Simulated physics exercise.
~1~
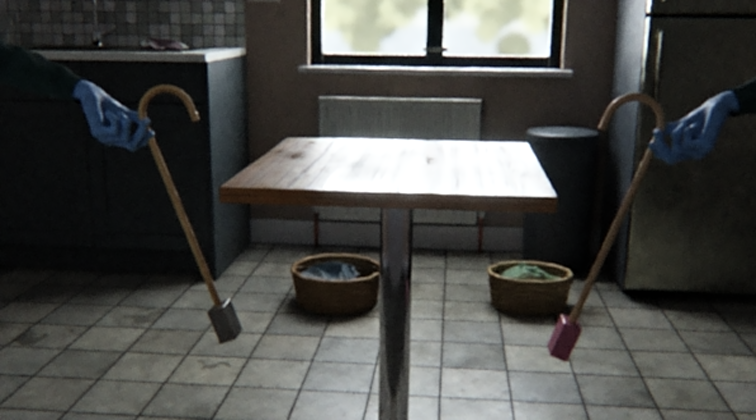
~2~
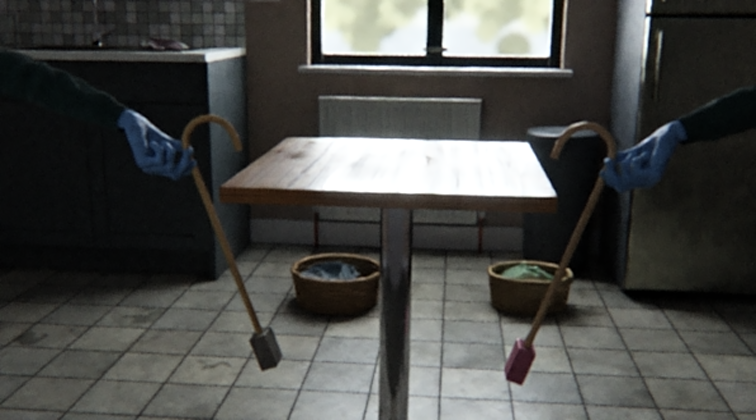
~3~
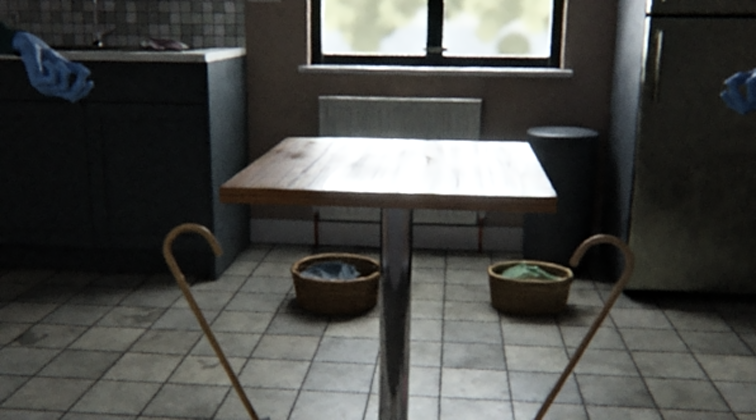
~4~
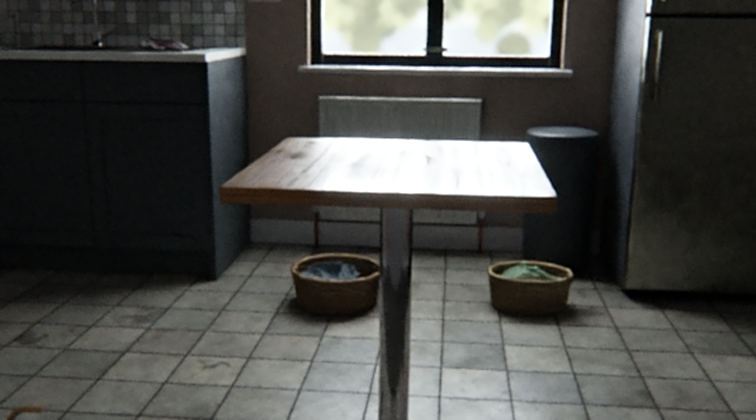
In a dim kitchen with a wooden table, two blue-gloved hands hold hooked canes tipped with a grey block and a pink block, move them inward, then let go and withdraw as both canes drop downward beside the table and out of view.
